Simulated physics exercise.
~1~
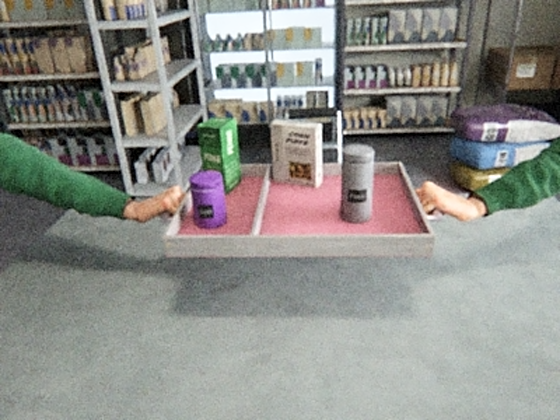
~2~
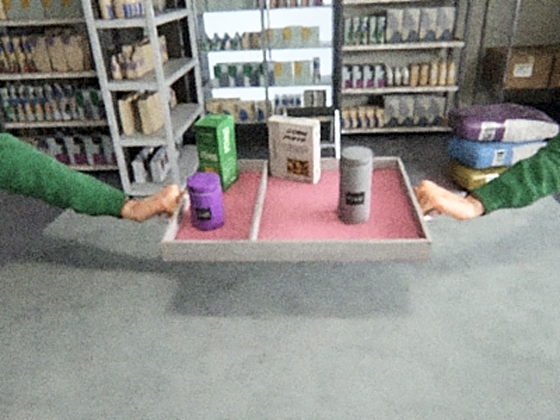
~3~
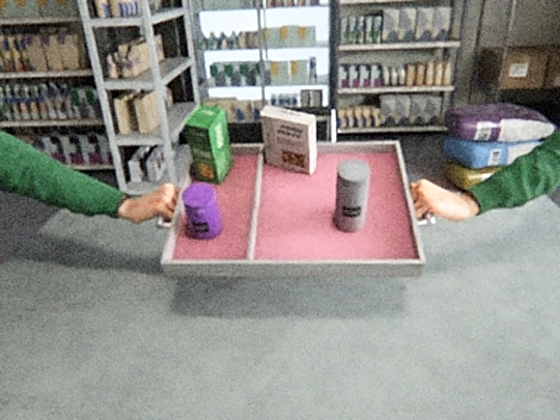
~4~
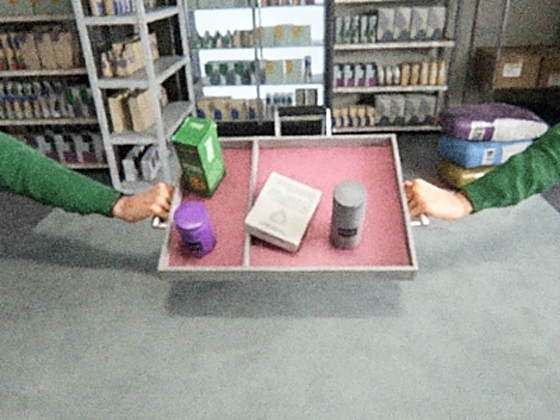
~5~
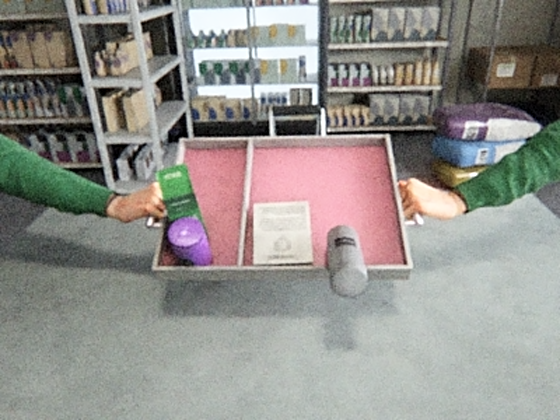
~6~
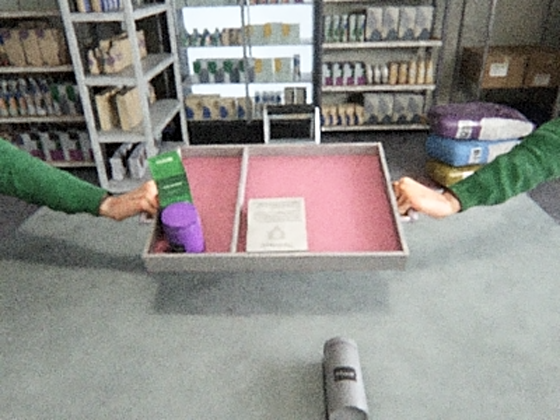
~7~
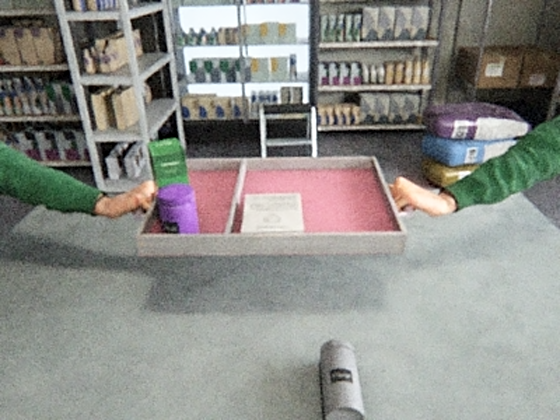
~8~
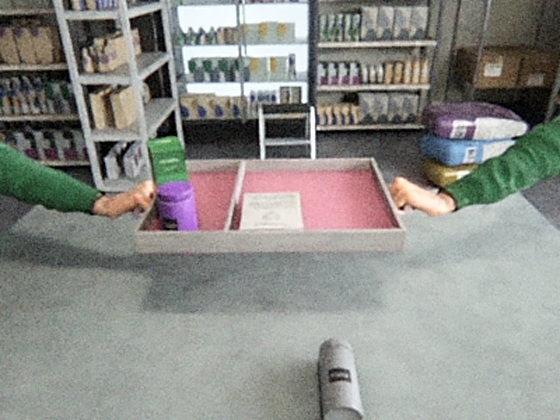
Two green-sleeved hands hold a pink-lined tray with a cross bar above a grey surface, seen from the front and slightly above, with stocked shelves and stacked bags behind. A green carton and purple jar stand on the left, a white packet and grey jar on the right. The hands tip the near edge down, and the items lean; the packet topples and slides forward. The grey jar falls over the near rim onto the surface below, while the carton slides against the purple jar. The tray levels, leaving those two upright, the packet lying flat, and the grey jar on its side below.
